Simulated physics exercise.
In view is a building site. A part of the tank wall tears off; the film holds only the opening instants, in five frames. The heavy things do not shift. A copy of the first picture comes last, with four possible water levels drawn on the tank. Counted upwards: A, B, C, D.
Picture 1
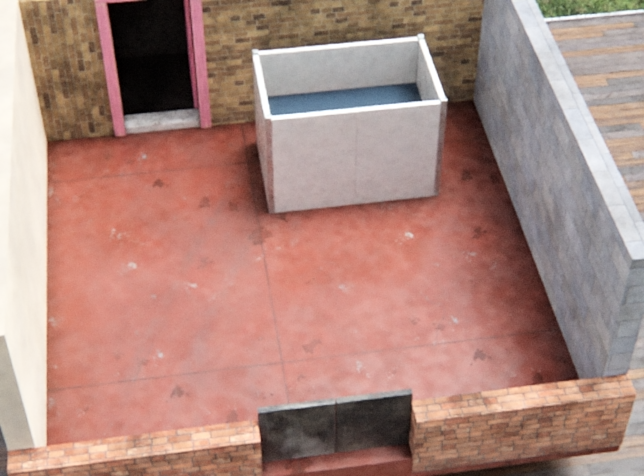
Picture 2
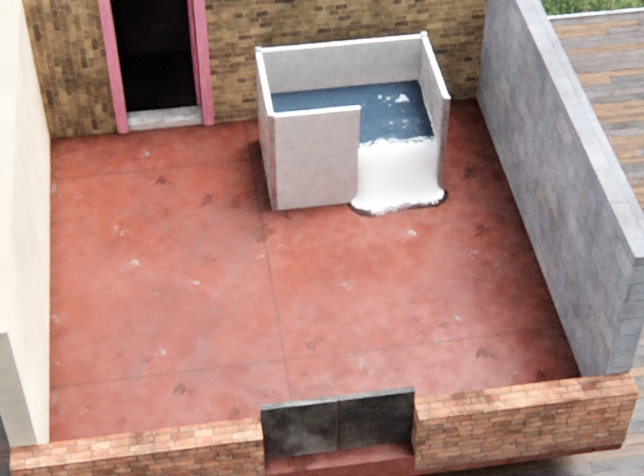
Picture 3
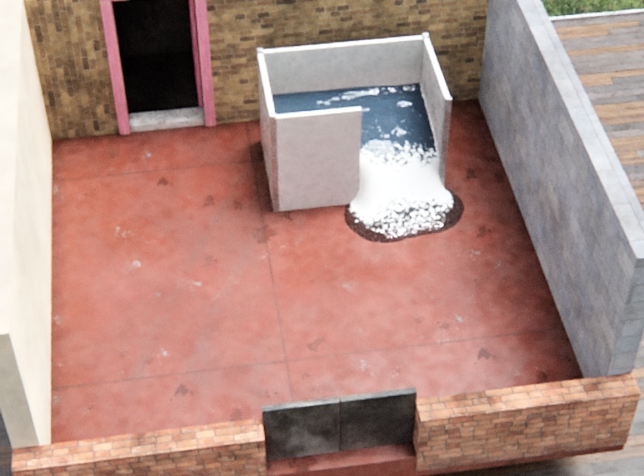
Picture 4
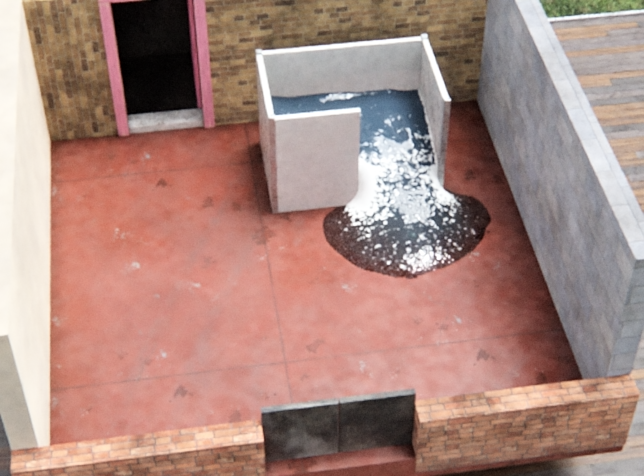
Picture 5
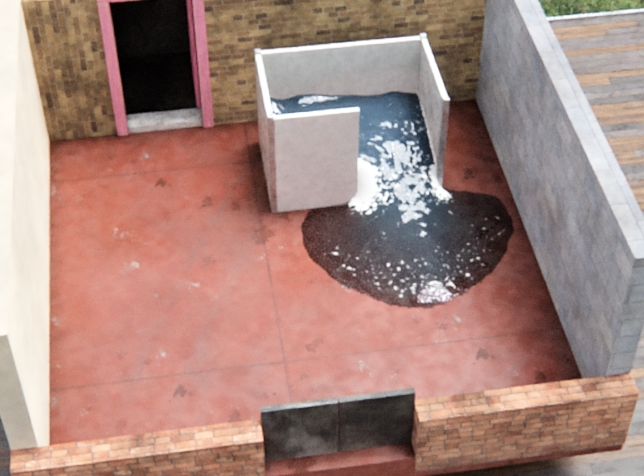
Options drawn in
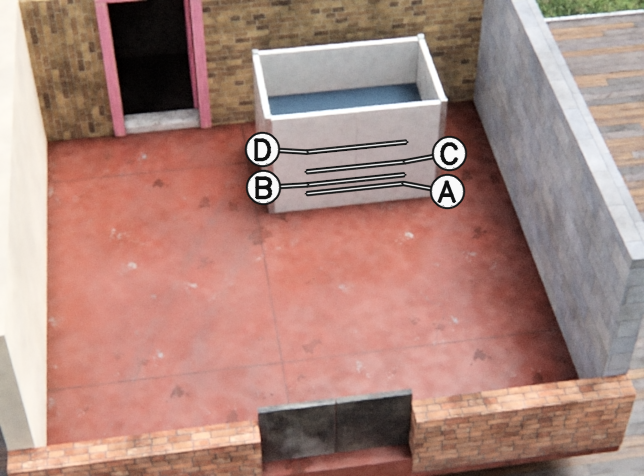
On a building site with a reddish floor, water sat still in a pale tank until part of its front wall was gone, then poured out, foaming white, and spread in a widening dark puddle.
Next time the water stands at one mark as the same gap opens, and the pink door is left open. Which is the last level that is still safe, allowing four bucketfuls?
The limit is D.
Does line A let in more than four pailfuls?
No.
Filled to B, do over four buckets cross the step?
No, that is safe.
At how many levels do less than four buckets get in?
All of the four.
On the marked copy, A at (355, 188); B at (355, 179); C at (356, 166); D at (356, 147); from the bottom up A, B, C, D.
If A is chosen, nothing gets over.
If B is chosen, nothing gets over.
If C is chosen, nothing gets over.
If D is chosen, a bucket or two gets in.
